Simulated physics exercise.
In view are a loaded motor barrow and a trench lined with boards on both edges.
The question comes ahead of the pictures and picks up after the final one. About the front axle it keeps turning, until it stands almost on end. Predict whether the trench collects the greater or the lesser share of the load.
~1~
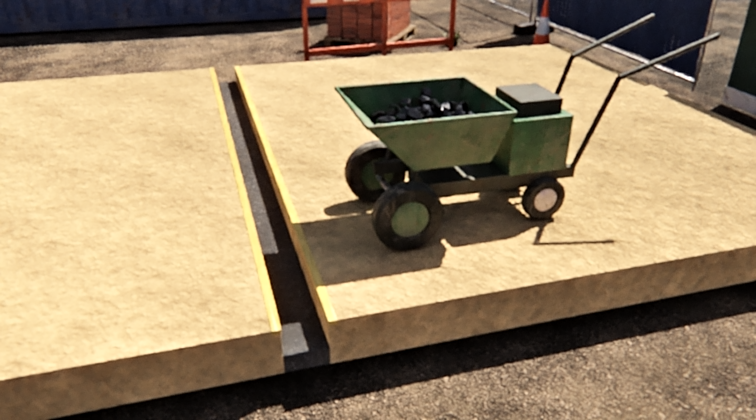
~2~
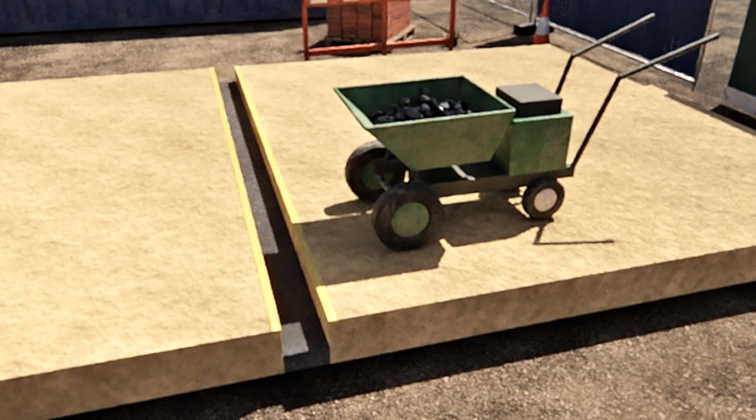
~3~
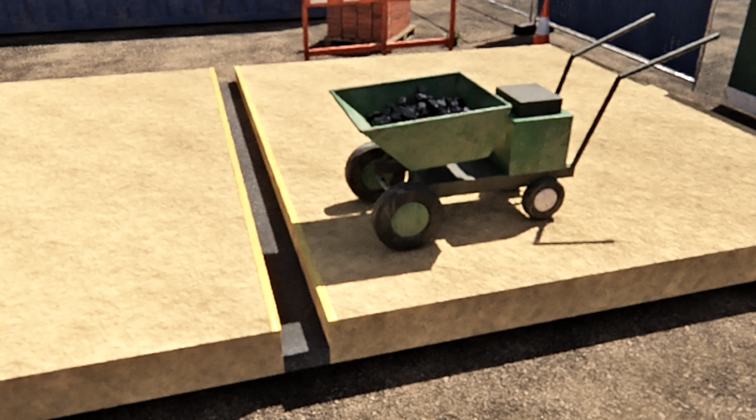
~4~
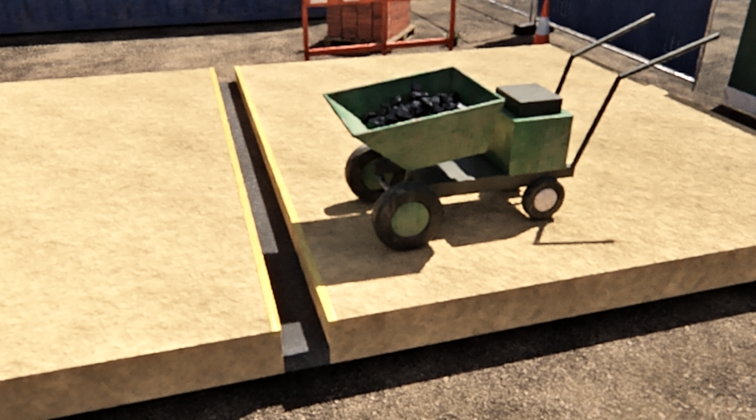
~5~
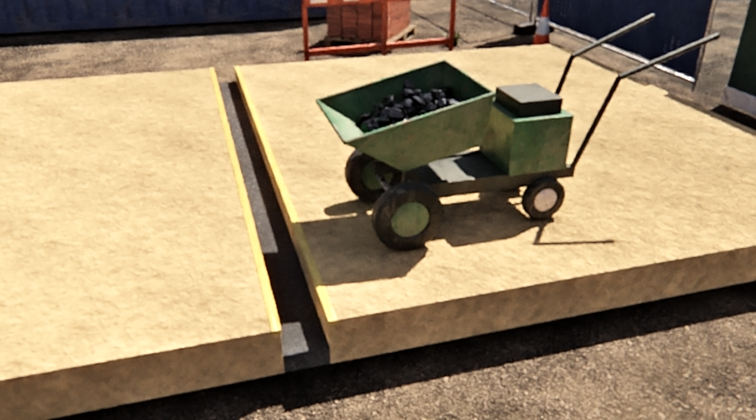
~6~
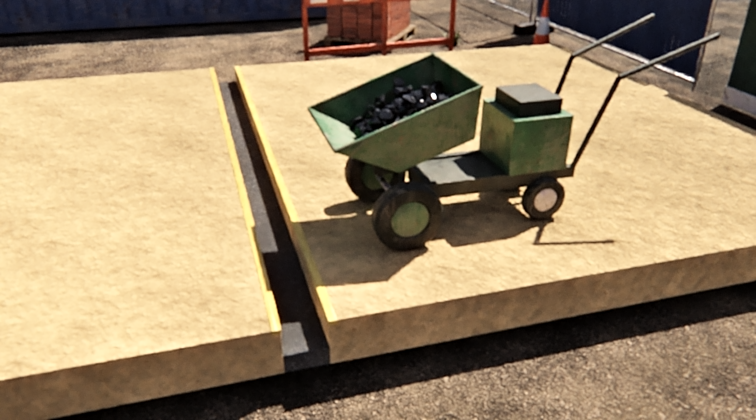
The share in the trench is above half.
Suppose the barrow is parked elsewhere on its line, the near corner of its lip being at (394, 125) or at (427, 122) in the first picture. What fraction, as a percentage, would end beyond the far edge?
You'd get 0 in a hundred the first time and 0 in a hundred the second.
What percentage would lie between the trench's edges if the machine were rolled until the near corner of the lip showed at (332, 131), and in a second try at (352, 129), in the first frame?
Well, you'd get roughly 0 per cent from the first place and roughly 50 per cent from the second.
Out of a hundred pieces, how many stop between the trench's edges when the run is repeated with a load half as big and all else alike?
Estimated share: Some 100 %.
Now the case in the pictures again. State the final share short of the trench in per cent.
Roughly 0 per cent of the load.
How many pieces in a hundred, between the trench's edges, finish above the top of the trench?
Estimate: Near 20 per cent.
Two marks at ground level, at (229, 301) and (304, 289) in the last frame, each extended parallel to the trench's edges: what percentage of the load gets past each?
10 % and 80 %, in that order.
Just after the last frame, skip tipped steeply; every one in the skip.
A moment on, skip tipped right over; roughly two thirds in the skip; roughly a third in or heaped over the trench; just a few beyond it.
Further on, skip tipped right over; about a tenth in the skip; the larger part in or heaped over the trench; roughly a quarter beyond it.
When it is over, skip tipped right over; about a tenth in the skip; the larger part in or heaped over the trench; roughly a quarter beyond it.
